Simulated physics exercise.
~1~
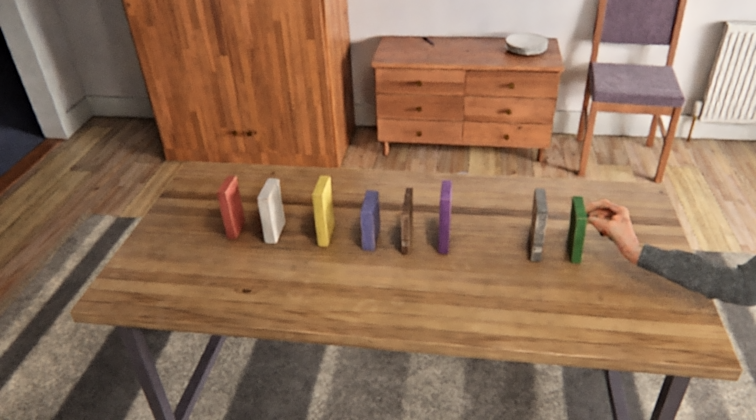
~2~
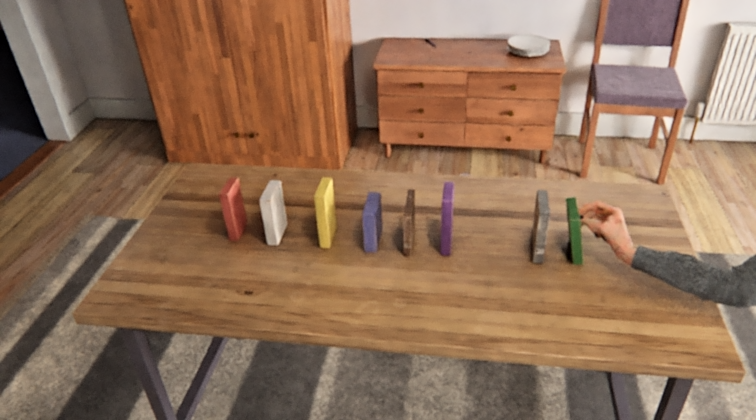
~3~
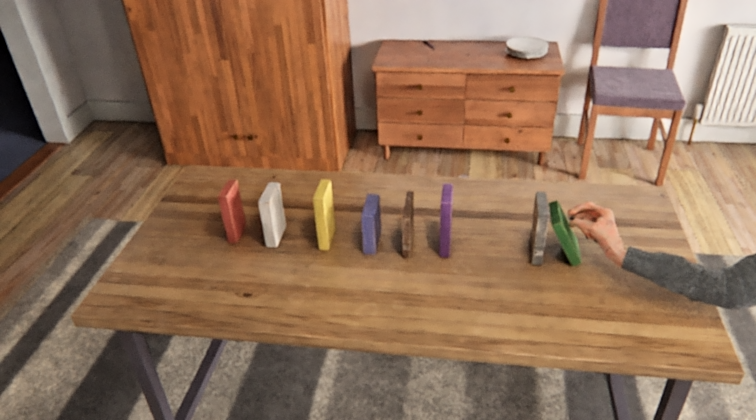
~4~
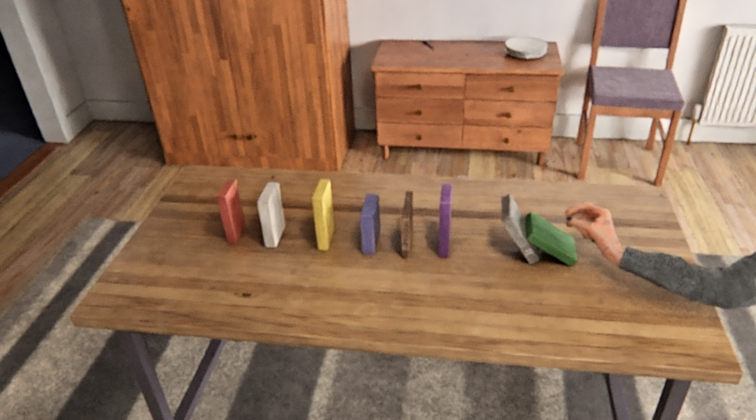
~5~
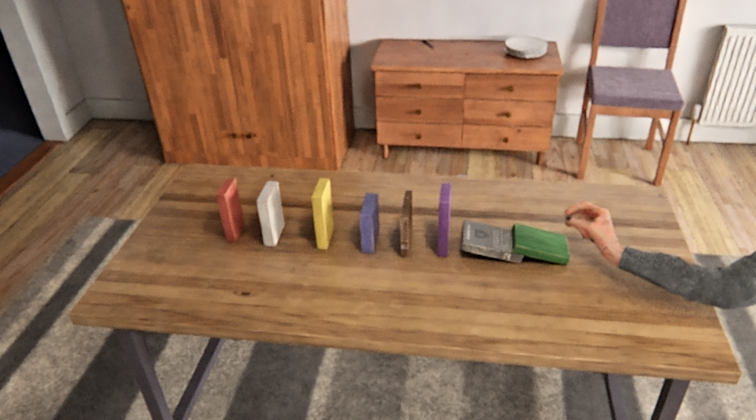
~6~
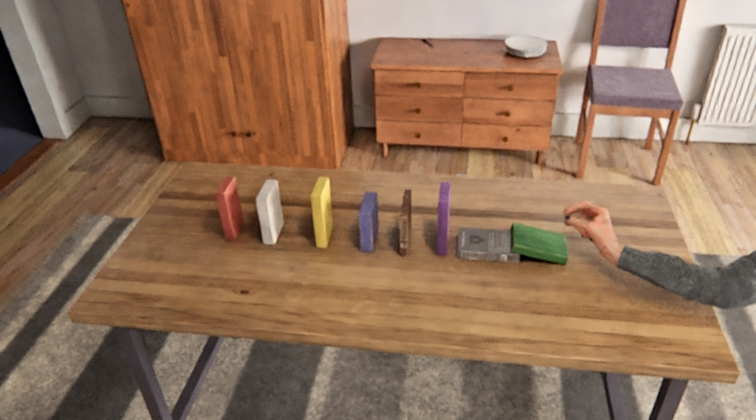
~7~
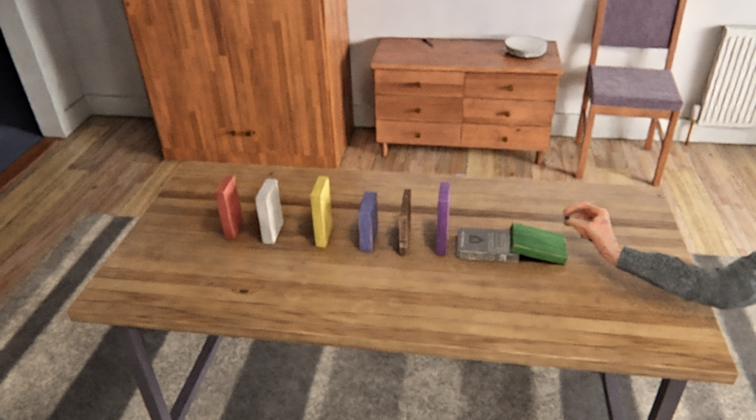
A green block stands at the right end of a spaced row of thin upright pieces on a wooden table, seen from above in a slightly swaying view of a room with a wardrobe, drawers and a chair. To its left stand grey, purple, brown, blue, yellow, white and red pieces. Fingers reaching in from the right tip the green block leftward into the grey packet. The grey packet topples left and lands flat just short of the purple piece, and the green block drops against its right end. Both lie still beside the hand, while the others remain upright.
